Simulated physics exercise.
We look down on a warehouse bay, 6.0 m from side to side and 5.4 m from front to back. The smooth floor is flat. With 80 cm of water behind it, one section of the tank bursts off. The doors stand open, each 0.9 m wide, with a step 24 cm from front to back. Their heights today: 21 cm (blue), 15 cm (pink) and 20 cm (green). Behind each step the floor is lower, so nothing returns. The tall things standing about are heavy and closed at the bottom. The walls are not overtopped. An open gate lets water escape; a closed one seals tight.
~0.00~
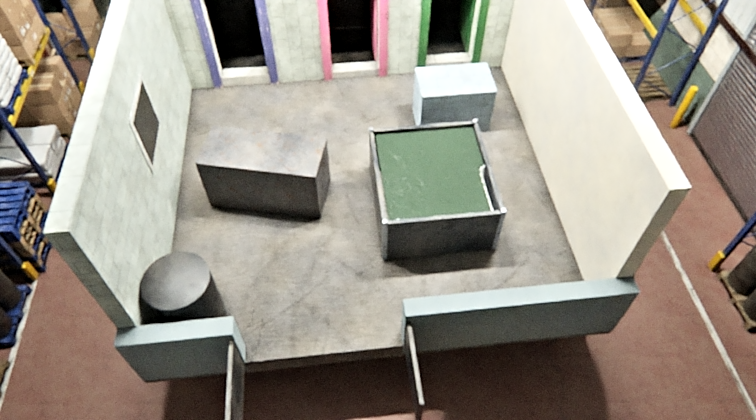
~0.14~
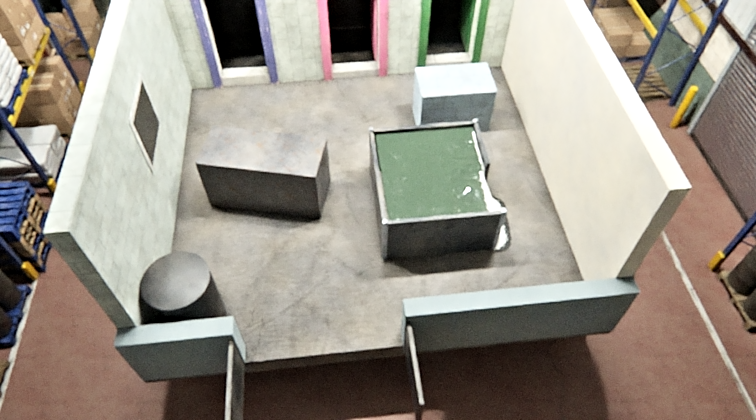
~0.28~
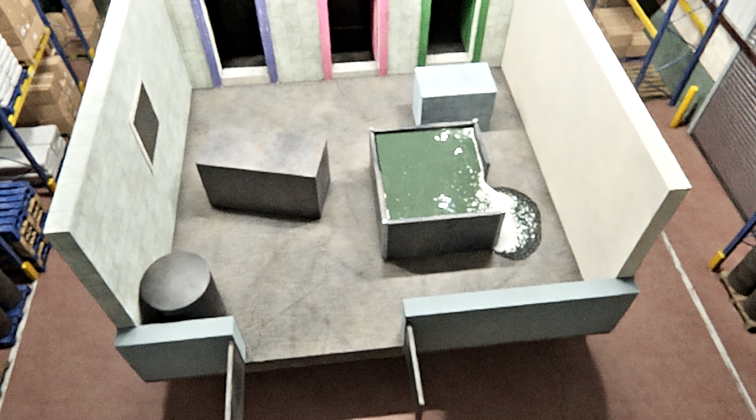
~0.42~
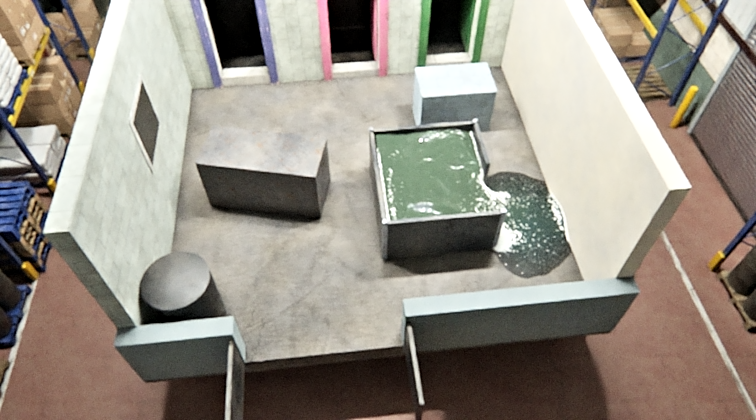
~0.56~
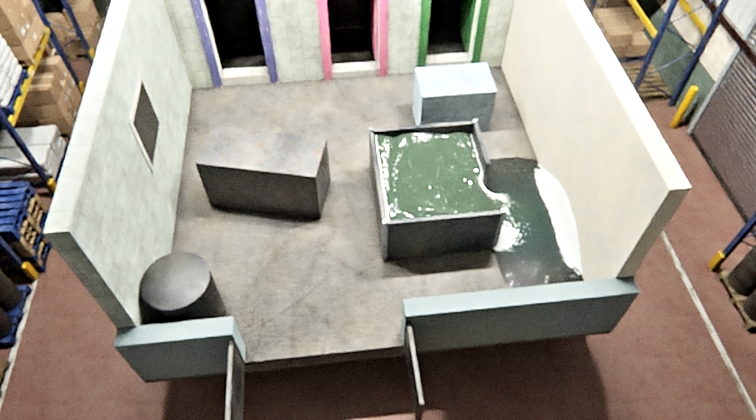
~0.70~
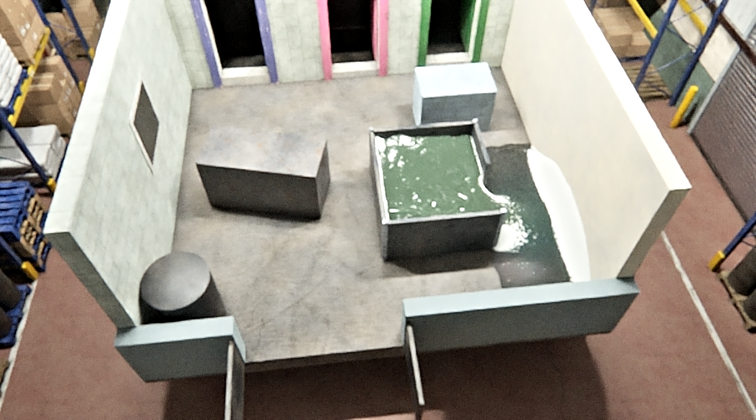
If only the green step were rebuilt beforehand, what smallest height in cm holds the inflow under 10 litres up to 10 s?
At least 17 cm or so.
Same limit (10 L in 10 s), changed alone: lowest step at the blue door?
About 8.5 cm at blue.
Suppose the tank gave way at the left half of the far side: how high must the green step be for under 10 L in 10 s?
Some 7.5 cm.
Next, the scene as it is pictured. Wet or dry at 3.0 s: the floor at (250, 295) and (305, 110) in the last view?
In turn: Wet, still dry.
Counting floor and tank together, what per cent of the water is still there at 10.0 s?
Some 90 per cent remains.
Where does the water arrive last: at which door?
The blue one.
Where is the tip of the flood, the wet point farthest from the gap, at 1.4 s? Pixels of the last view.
At about (504, 77).
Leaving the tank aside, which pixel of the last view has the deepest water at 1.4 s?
Around (588, 298).
After 1.4 s water covers 20 % of the floor, deepest (65 cm) near (588, 298); it has not reached the green door.
After 3.0 s water covers 60 % of the floor, deepest (30 cm) near (564, 236); 16 cm at the green door, 1 litre in over its 20 cm step.
After 10.0 s water covers 95 % of the floor, deepest (11 cm) near (191, 101); 6 cm at the green door, 3 litres in over its 20 cm step.
At the green door as built, the water arrived by 1.8 s and peaked near 16 cm at 3.6 s.
With a step of 15.5 cm, 15 litres would have come in within the 10 s; with 18.5 cm, 6 litres. So under 10 litres takes about 17 cm.
